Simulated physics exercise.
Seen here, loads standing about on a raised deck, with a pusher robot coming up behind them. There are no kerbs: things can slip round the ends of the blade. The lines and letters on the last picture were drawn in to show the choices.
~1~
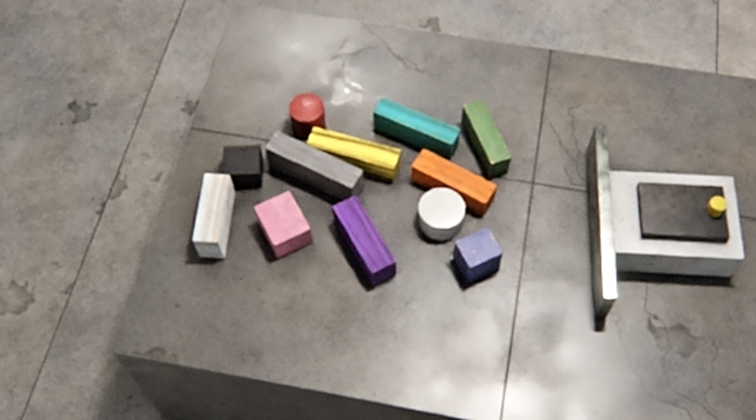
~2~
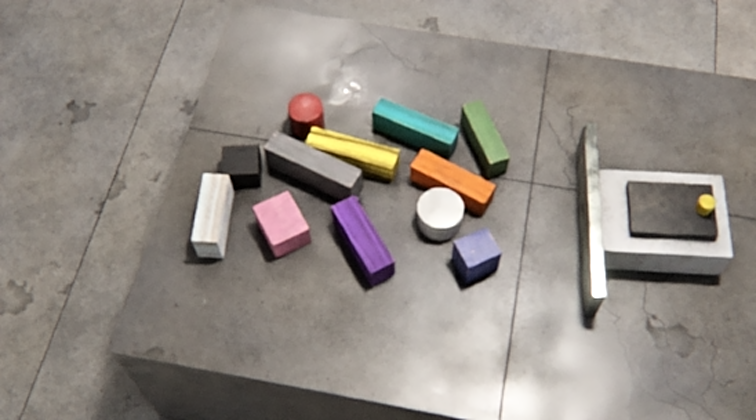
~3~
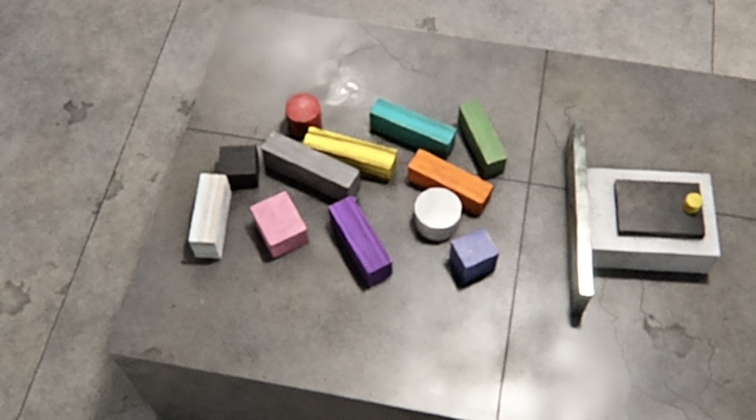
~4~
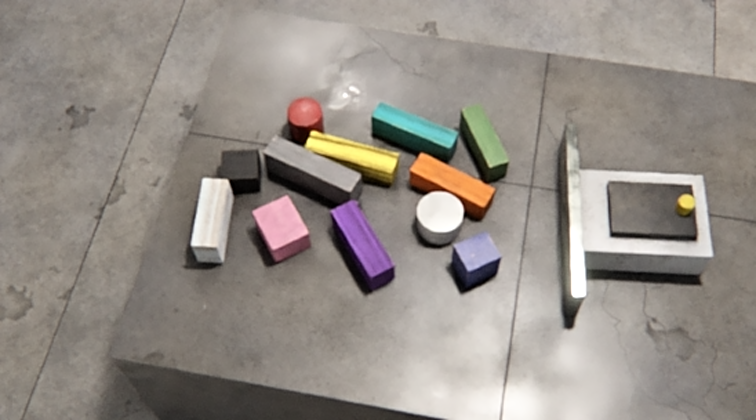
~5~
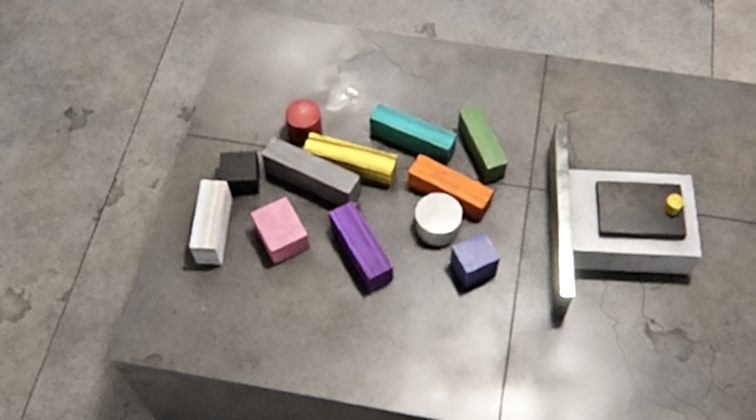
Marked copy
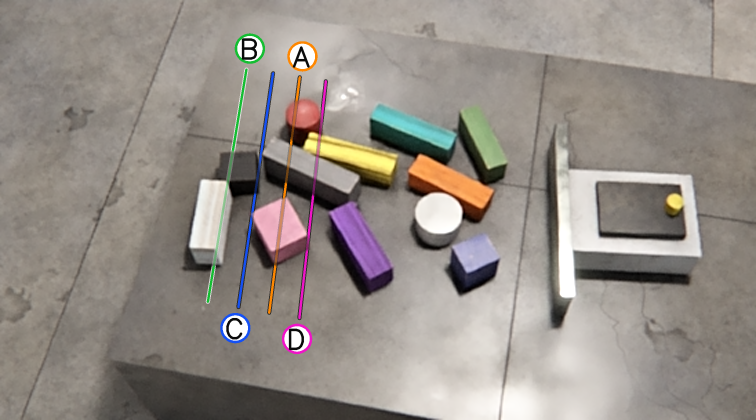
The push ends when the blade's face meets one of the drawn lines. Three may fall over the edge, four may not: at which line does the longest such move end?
Line C.
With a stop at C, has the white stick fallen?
By then, yes.
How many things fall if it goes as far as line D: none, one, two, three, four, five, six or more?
In all, none.
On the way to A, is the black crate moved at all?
Yes.
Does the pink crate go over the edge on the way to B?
By then, yes.
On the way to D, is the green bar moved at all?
Yes.
On the marked copy, A at (286, 186); B at (228, 177); C at (257, 182); D at (314, 191).
With C. Early on, robot (520, 191); turquoise stick (382, 129); green bar (435, 138).
Further on, robot (409, 174); yellow stick (240, 118); black crate (227, 171).
At the end, robot (322, 160); white stick over the edge; yellow stick over the edge; two fallen.
As for the rest, A is within the limit but short; B drops six; D is within the limit but short.
